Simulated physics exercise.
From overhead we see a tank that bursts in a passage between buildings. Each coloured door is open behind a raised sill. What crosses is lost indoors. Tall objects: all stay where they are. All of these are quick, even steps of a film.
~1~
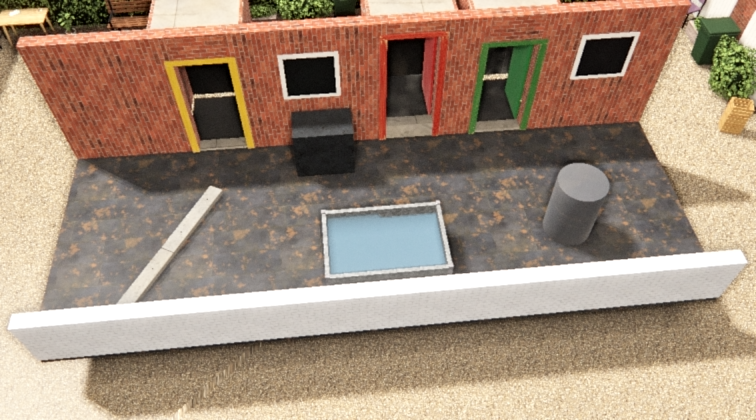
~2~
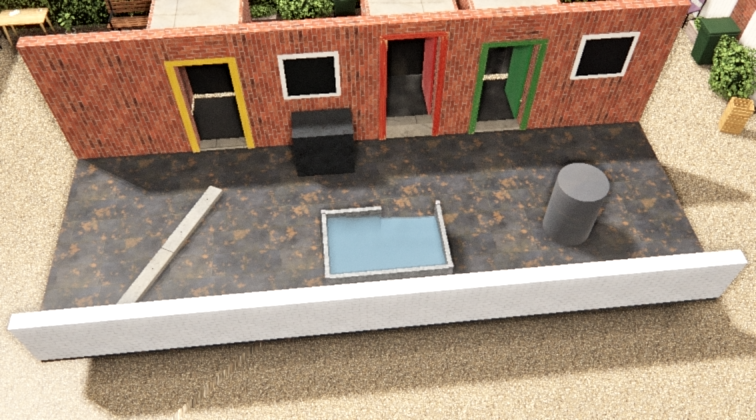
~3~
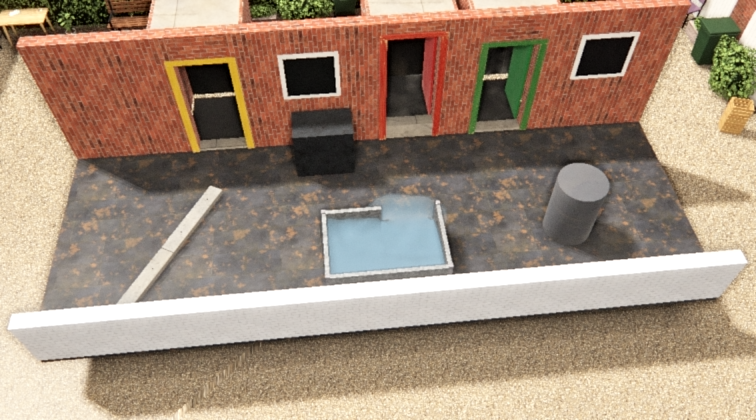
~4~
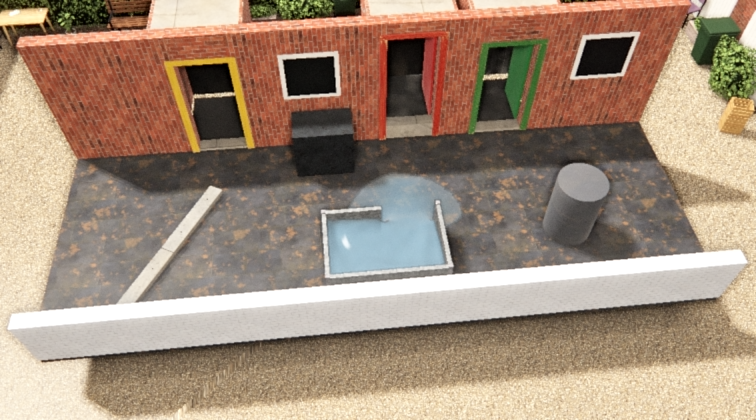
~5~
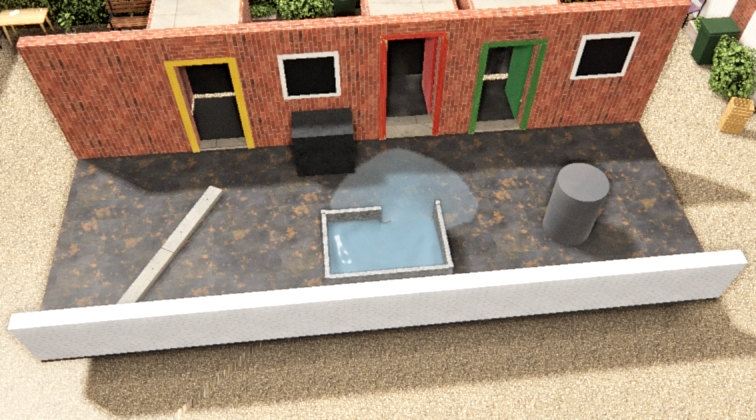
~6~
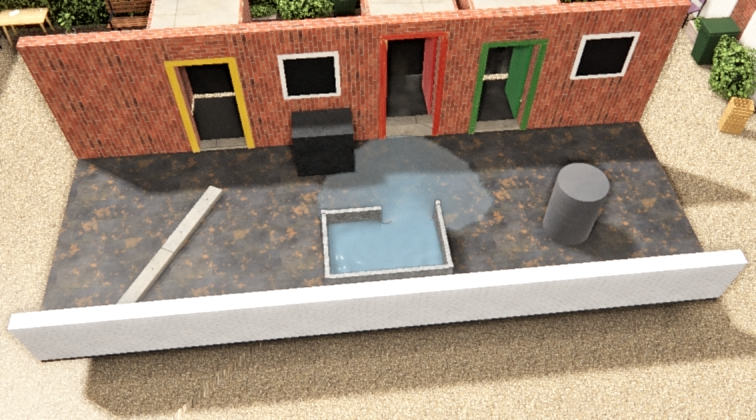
In a paved passage beside a brick wall with yellow, red and green doorways, a gap opened in the far side of a water-filled tank, and water poured out, spreading across the dark floor.
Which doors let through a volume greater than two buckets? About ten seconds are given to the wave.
As I see it, the yellow door keeps it to two buckets, the green door lets in beyond two buckets, the red door keeps it to two buckets.
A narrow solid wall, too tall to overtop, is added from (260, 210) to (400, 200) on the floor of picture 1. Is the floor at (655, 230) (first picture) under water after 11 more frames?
At that spot: Untouched.
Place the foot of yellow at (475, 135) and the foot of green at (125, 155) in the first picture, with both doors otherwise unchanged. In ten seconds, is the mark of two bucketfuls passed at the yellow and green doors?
In my view, the yellow one tops the limit, while the green one doesn't reach the mark.
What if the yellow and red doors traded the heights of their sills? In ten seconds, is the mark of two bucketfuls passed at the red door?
The red door is overwhelmed.
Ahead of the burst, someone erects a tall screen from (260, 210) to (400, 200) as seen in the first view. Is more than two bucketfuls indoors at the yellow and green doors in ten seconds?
Yellow door: Spared; green door: Swamped.
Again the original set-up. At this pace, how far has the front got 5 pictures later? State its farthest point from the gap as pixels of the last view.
My guess would be about (509, 131).
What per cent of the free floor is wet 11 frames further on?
About 25 percent.
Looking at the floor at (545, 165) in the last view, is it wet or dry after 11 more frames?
Lab note - point status: Swamped.
A moment on, water covers 20 % of the floor; the yellow door not reached, the green door wet at the sill, nothing in, the red door wet at the sill, nothing in.
Next, water covers 25 % of the floor; the yellow door wet at the sill, nothing in, the green door under two buckets in, the red door wet at the sill, nothing in.
Then, water covers 45 % of the floor; the yellow door wet at the sill, nothing in, the green door over two buckets in, the red door wet at the sill, nothing in.
Later, water covers 55 % of the floor; the yellow door wet at the sill, nothing in, the green door over two buckets in, the red door wet at the sill, nothing in.
In the end, water covers 60 % of the floor; the yellow door wet at the sill, nothing in, the green door over two buckets in, the red door wet at the sill, nothing in.
